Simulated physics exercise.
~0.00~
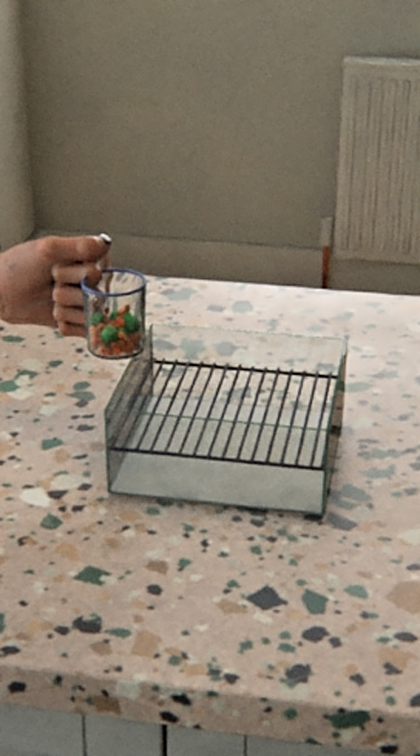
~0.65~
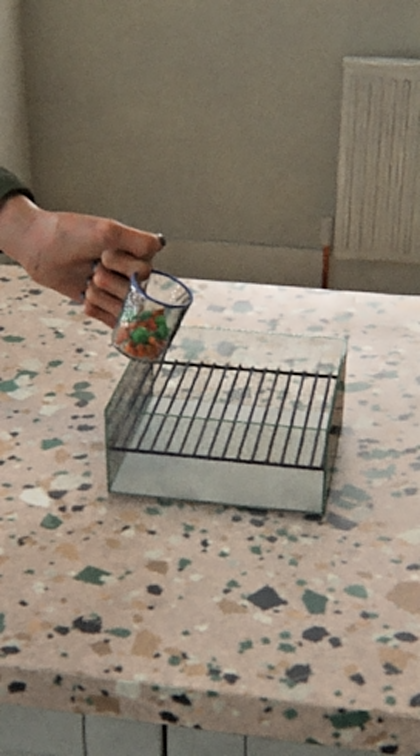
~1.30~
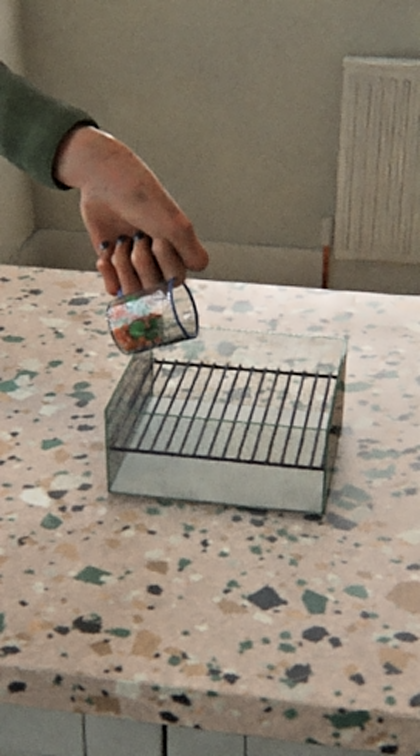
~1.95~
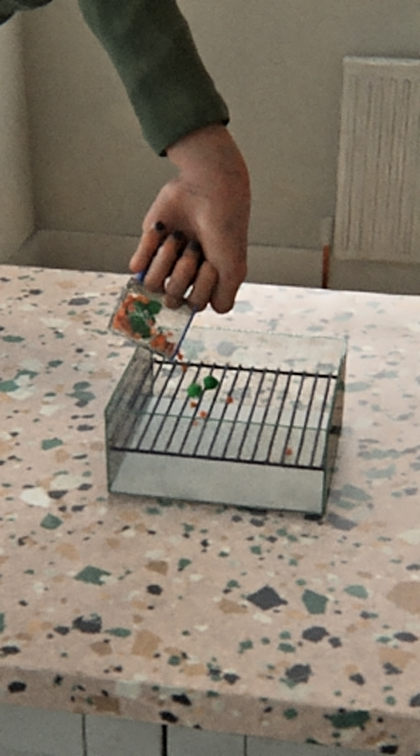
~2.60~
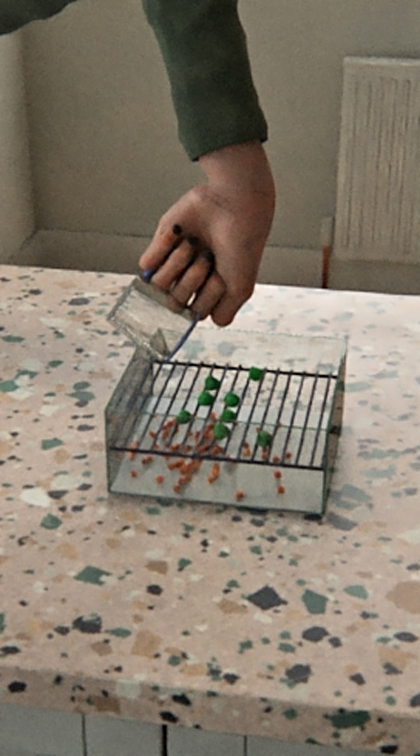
Hand tipping a clear cup of green and orange bits over a wire rack, green pieces staying on top, most orange falling through.
